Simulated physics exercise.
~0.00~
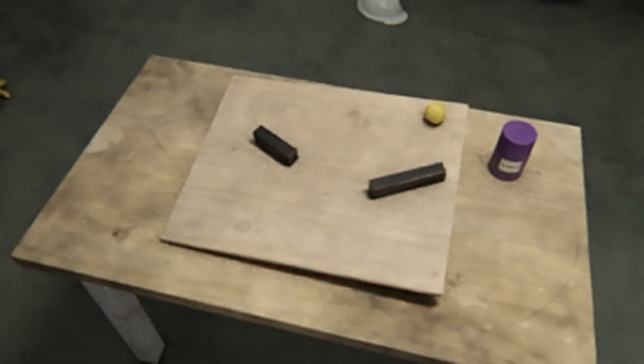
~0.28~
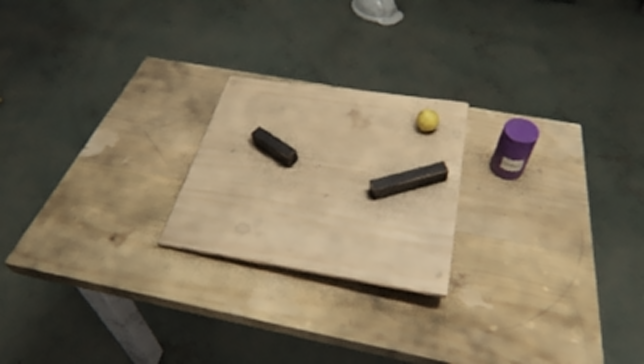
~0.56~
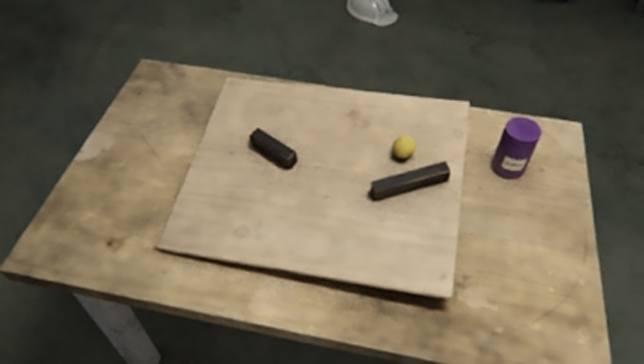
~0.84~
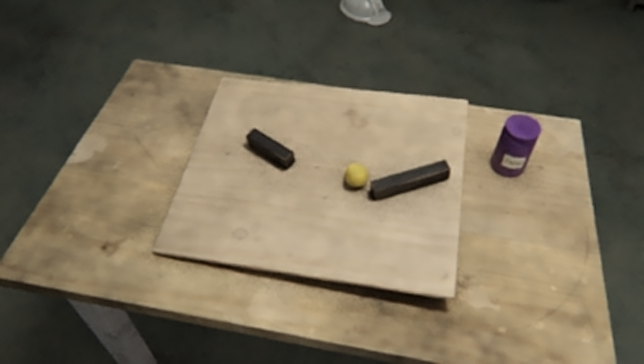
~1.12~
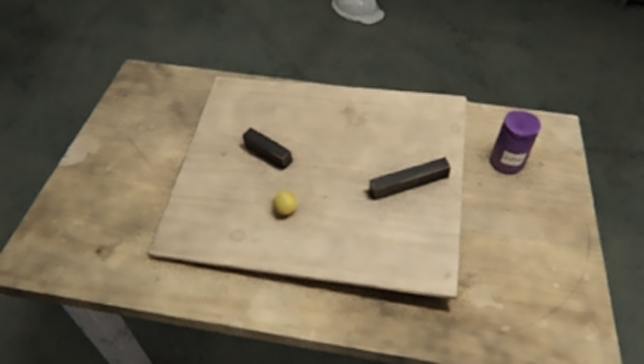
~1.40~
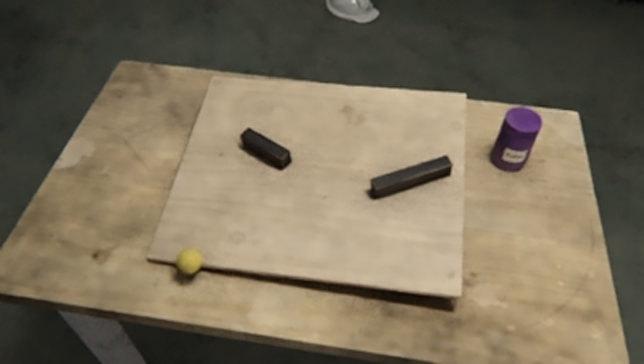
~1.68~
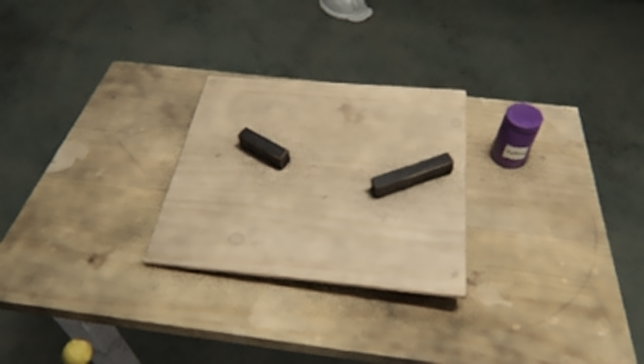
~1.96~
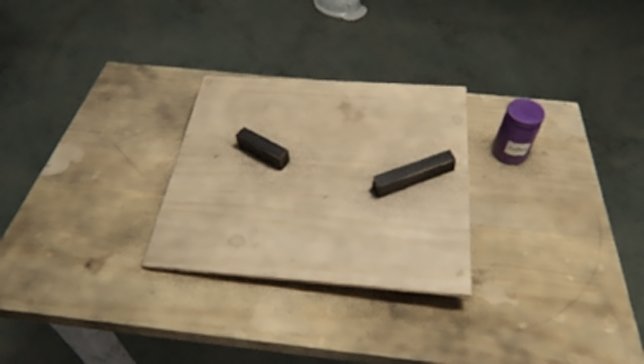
The clip opens on a wooden table holding a tilted board with two dark blocks fixed on it, a small yellow lemon near the board's far right corner and a purple jar standing to the right. The lemon starts moving slowly toward the viewer and to the left, then picks up speed. It passes close by the left end of the longer block and travels through the open space between the two blocks. Reaching the near left corner, it leaves the board and drops past the table's near edge. Finally it is out of sight, while the blocks and jar remain in place.
